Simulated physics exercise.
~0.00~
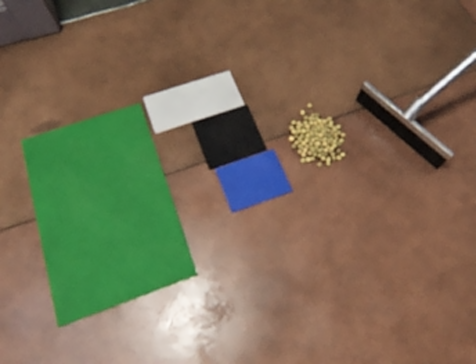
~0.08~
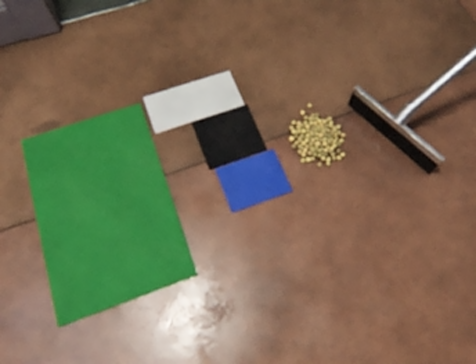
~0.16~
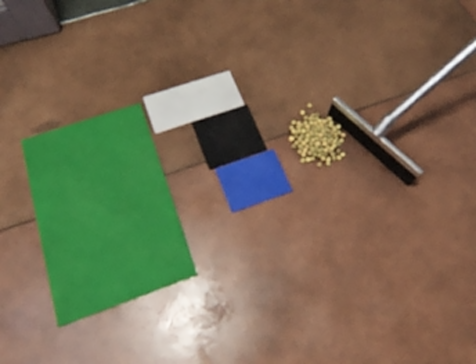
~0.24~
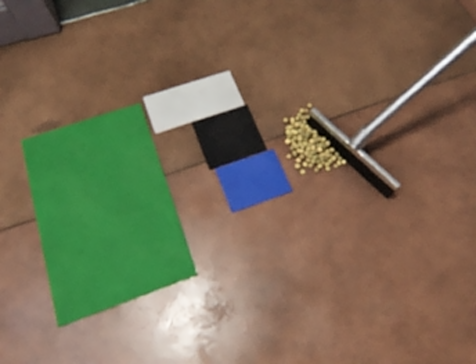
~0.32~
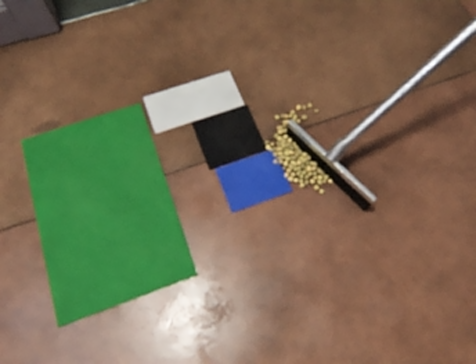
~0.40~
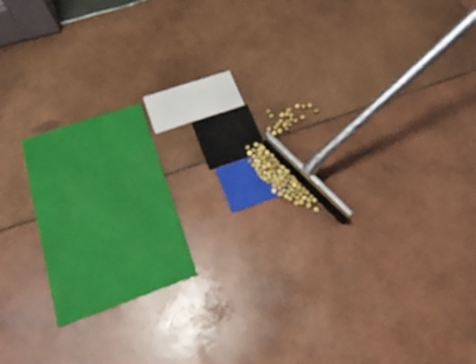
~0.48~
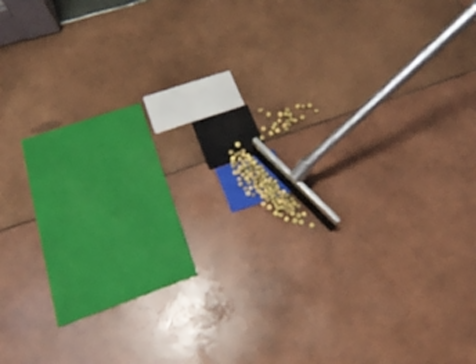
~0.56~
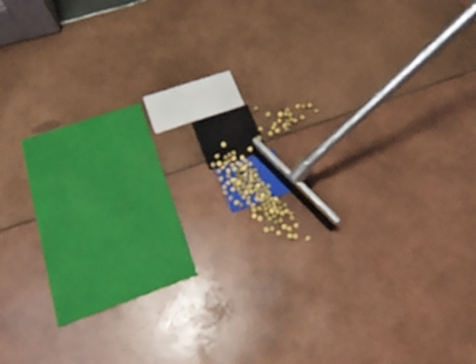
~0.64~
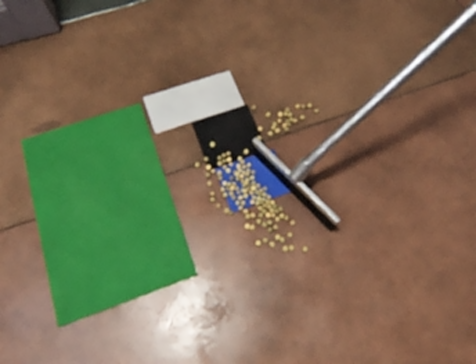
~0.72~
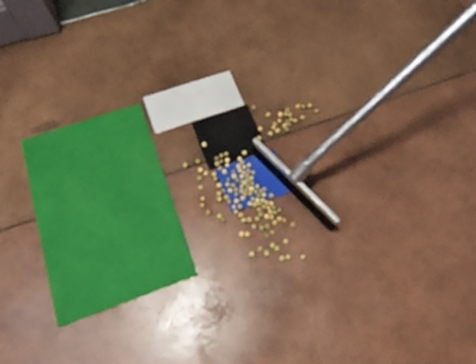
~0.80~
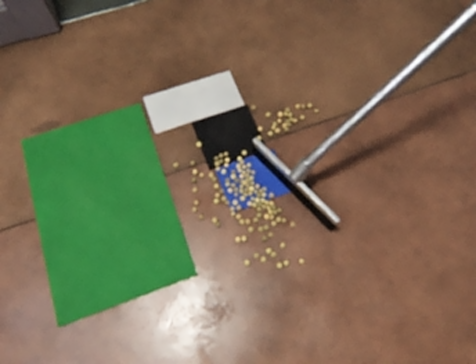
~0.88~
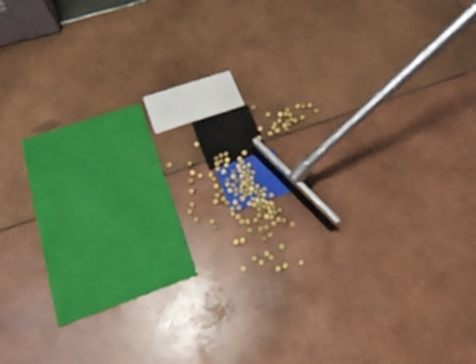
On a brown floor, a squeegee with a long handle stands to the right of a small heap of pale soya beans, with green, white, black and blue mats lying to the left. The blade slides left and slightly down until it meets the heap. It pushes most of the beans onto the blue mat and the edge of the black one, leaving a few behind near its upper end. The squeegee then stops, while the beans ahead keep spreading left and downward. At the end they lie scattered over the blue mat and the bare floor around it, with a few on the black mat.
